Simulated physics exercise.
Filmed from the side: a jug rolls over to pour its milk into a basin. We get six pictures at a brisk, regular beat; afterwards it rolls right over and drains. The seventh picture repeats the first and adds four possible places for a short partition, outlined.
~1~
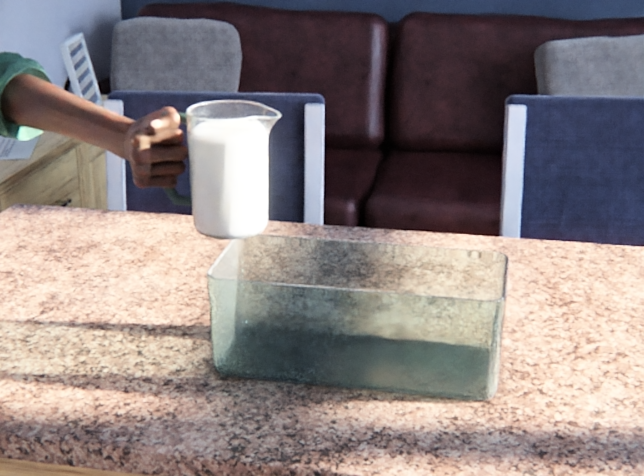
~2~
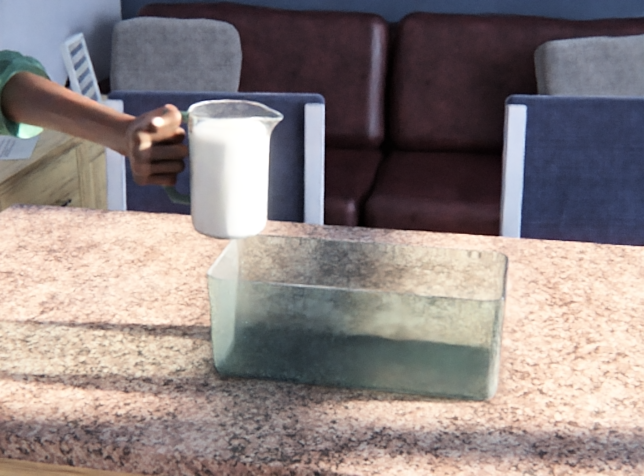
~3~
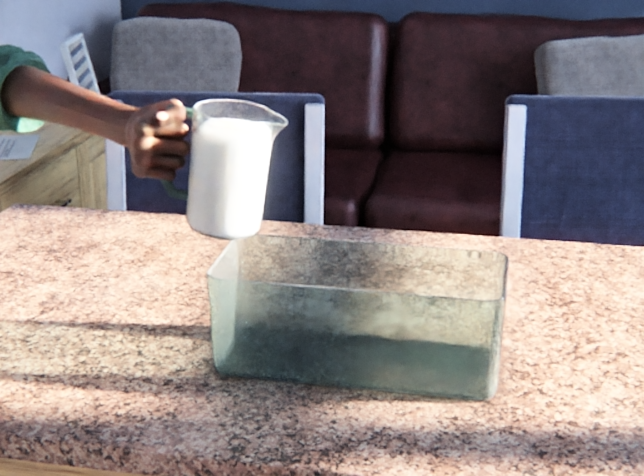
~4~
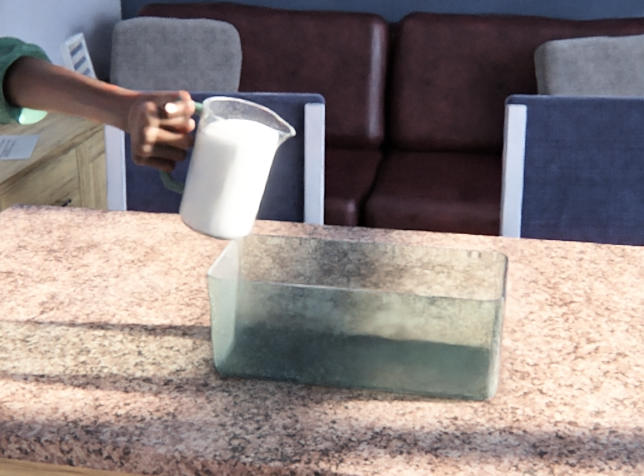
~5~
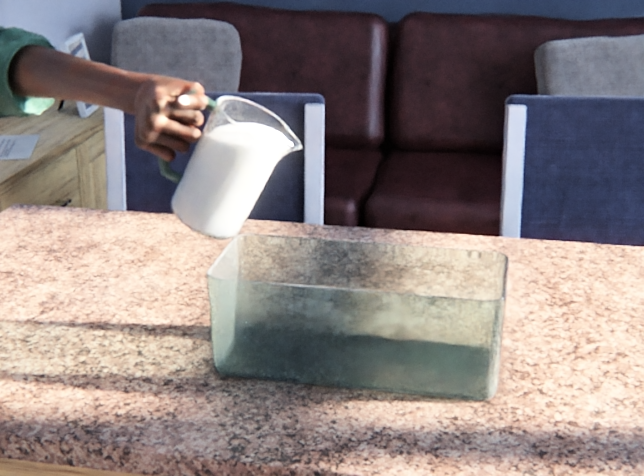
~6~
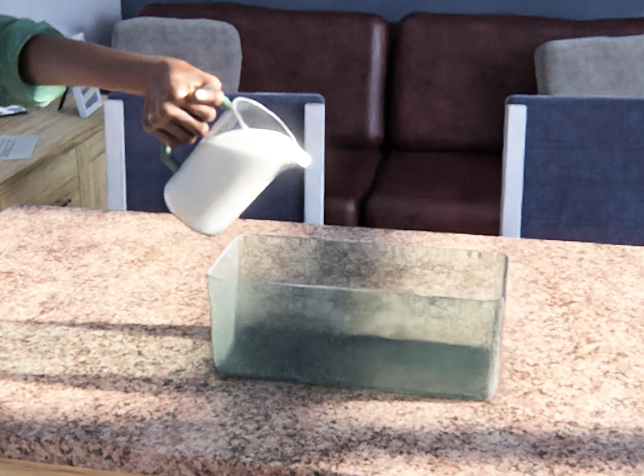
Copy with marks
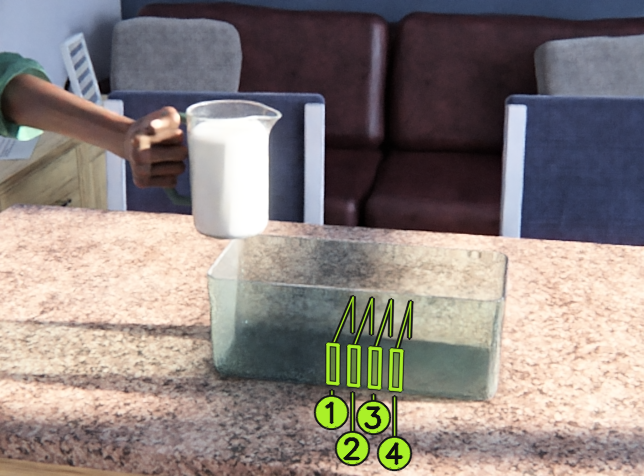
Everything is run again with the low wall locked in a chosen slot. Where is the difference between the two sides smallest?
The best slot is 1.
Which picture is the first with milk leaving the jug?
Picture 6.
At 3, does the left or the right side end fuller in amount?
The left one.
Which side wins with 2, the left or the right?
The left side.
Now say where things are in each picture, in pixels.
In the first picture, upright, lip at (279, 115); basin from (215, 370) to (496, 397); nothing has left yet.
In the second picture, upright, lip at (281, 117); nothing has left yet.
In the third picture, tipped about 7°, lip at (286, 123); nothing has left yet.
In the fourth picture, tipped about 16°, lip at (293, 133); nothing has left yet.
In the fifth picture, tipped about 27°, lip at (300, 147); nothing has left yet.
In the sixth picture, tipped about 40°, lip at (304, 164); milk is over the lip, down to (304, 164).
On the marked copy, 1 at (331, 390); 2 at (352, 392); 3 at (373, 395); 4 at (394, 397).
With 1, about 53 % ends left of the wall and 46 % right of it.
With 2, about 89 % ends left of the wall and 7 % right of it; 4 % is lost outside.
With 3, about 94 % ends left of the wall and 4 % right of it.
With 4, about 93 % ends left of the wall and 6 % right of it.
